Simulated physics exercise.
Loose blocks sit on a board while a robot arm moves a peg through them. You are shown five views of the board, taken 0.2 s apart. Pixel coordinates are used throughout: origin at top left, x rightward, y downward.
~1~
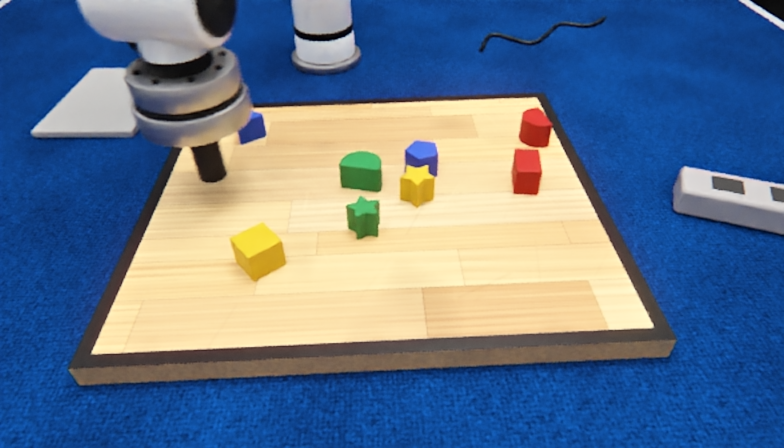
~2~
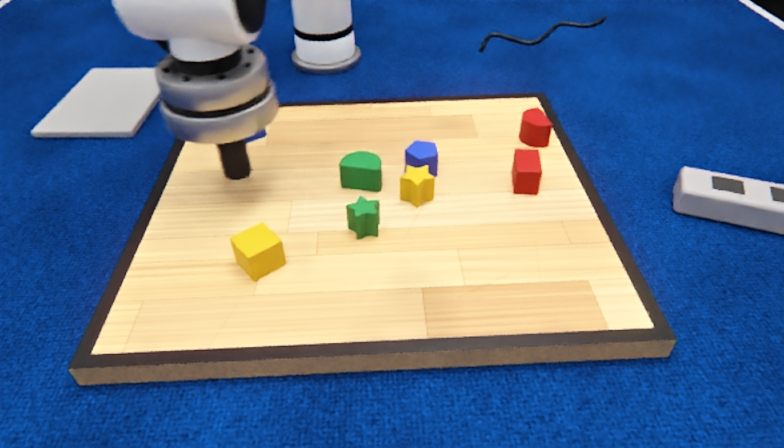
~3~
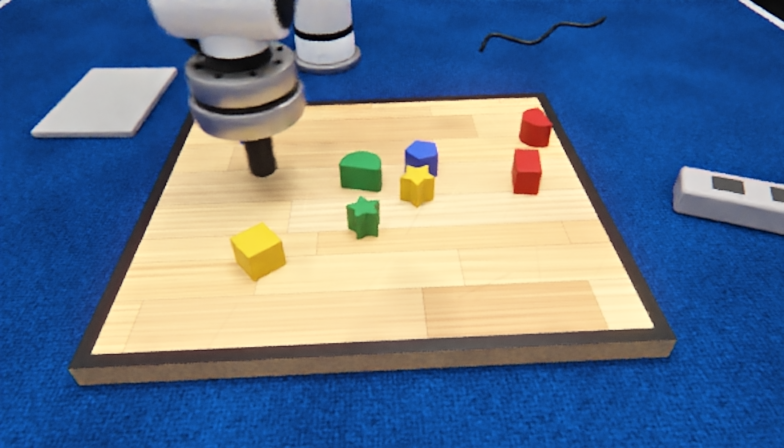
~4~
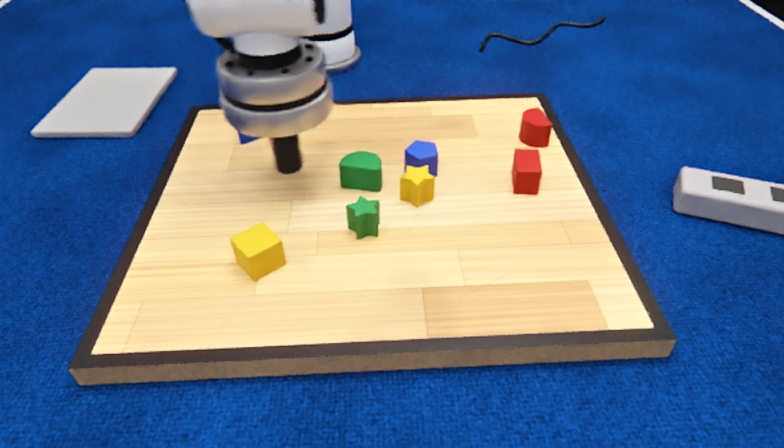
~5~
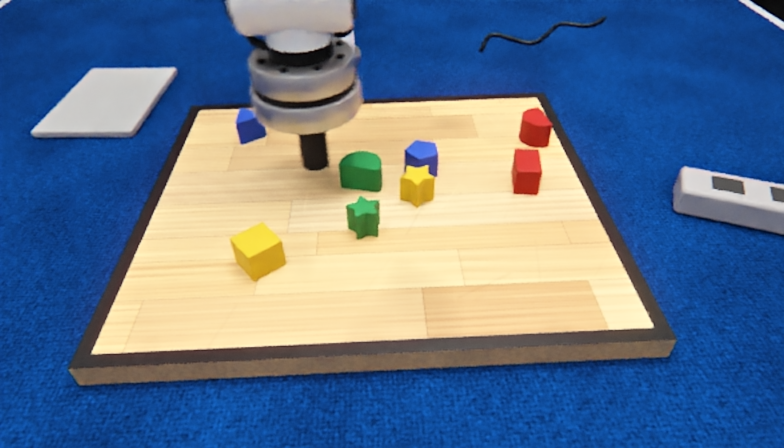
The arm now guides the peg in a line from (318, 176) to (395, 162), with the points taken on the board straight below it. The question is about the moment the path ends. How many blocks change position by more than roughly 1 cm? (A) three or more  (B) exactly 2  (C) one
C.
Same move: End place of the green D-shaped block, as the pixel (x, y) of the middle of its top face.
Answer: (382, 161).
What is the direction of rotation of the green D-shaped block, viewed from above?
Verdict: Clockwise.
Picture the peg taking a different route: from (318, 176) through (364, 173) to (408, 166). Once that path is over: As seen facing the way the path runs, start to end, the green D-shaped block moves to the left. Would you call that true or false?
This is false.
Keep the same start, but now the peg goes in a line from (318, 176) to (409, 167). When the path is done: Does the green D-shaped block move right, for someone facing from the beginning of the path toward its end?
I'd say yes.
What follows on the original path. One third of the way, peg at (344, 159); green D-shaped block at (367, 160).
Two thirds of the way, peg at (371, 154); green D-shaped block at (382, 161), turned 50° clockwise.
At the end, peg at (395, 149); green D-shaped block at (382, 161), turned 50° clockwise; blue pentagon in place.
